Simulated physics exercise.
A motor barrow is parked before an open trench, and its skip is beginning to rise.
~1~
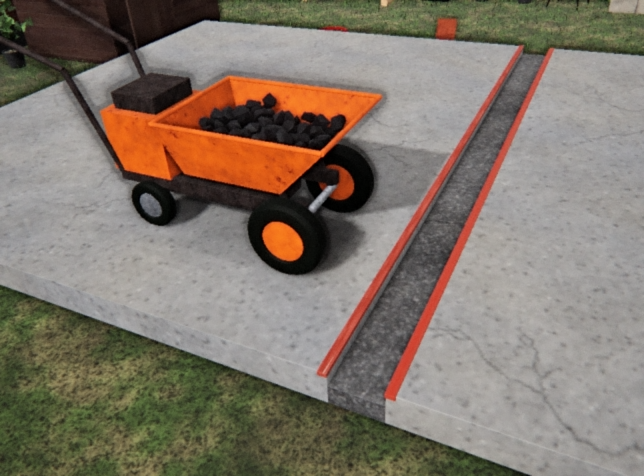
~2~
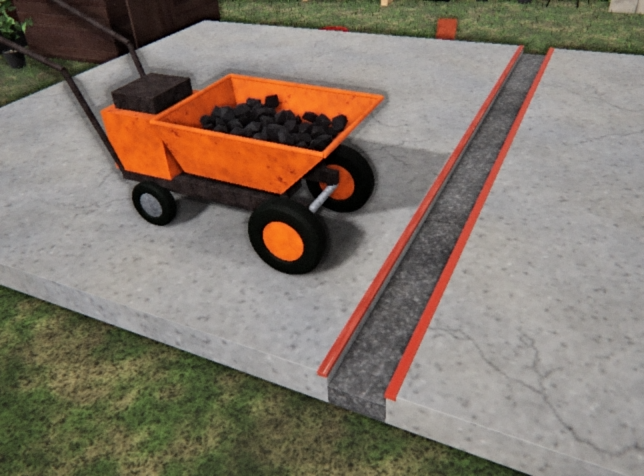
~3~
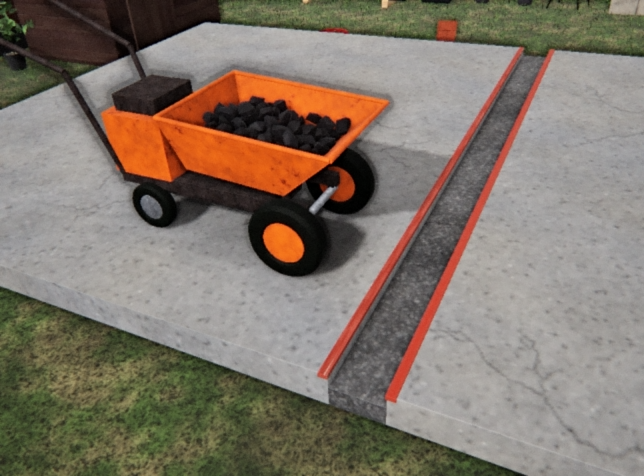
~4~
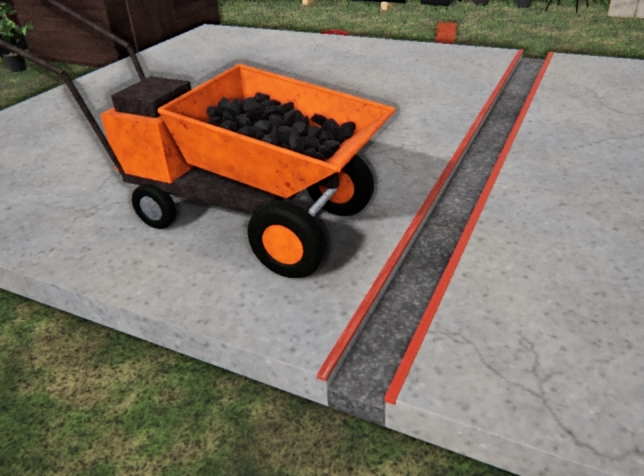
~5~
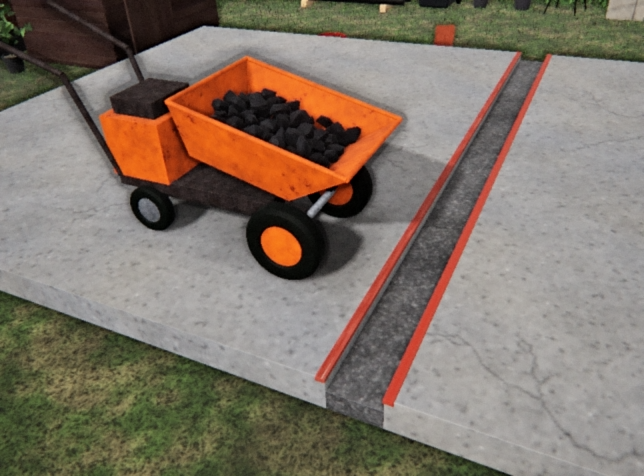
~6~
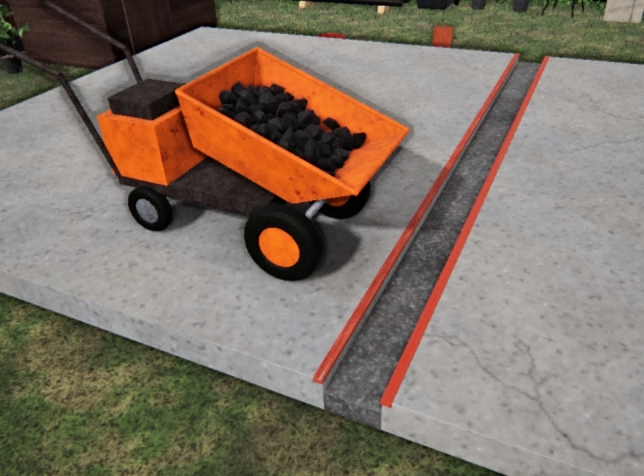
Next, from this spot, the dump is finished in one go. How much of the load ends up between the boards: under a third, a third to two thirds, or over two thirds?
A third to two thirds.
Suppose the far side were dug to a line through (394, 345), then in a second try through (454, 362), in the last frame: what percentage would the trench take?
I'd expect close to 20 in a hundred and then close to 70 in a hundred.
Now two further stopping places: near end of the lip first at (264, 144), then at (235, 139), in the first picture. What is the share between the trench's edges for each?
Some 50 in a hundred, then some 30 in a hundred.
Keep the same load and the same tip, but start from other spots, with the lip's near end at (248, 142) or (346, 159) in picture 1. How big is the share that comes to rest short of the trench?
About 30 per cent first, about 0 per cent second.
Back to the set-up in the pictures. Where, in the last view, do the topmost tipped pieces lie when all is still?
Once it settles, the peak is close to (445, 248) in the last picture.
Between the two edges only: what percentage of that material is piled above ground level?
Share: Around 40 %.
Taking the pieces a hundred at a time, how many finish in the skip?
Around 25 %.
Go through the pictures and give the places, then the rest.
In the first picture, lip of the skip at (322, 154), level; top of the load at (260, 115), lumps of coal; first edge of the trench at (351, 324); far edge at (415, 343), the trench under half as wide as the skip, and shallow for its width.
In the second picture, lip of the skip at (324, 156), tipped barely; top of the load at (243, 112).
In the third picture, lip of the skip at (330, 161), tipped barely; top of the load at (239, 123).
In the fourth picture, lip of the skip at (338, 169), tipped a little; top of the load at (243, 119).
In the fifth picture, lip of the skip at (346, 180), tipped clearly; top of the load at (249, 115).
In the sixth picture, lip of the skip at (355, 193), tipped clearly; top of the load at (245, 111); first edge of the trench at (347, 331); far edge at (411, 350).
Soon, skip tipped steeply; all in the skip.
A while on, skip tipped right over; about two thirds in the skip; about a quarter in or heaped over the trench; a small part beyond it; a stray few falling.
Towards the end, skip tipped right over; about a quarter in the skip; about a third in or heaped over the trench; about a third beyond it.
Finally, skip tipped right over; about a quarter in the skip; about a third in or heaped over the trench; about a third beyond it.
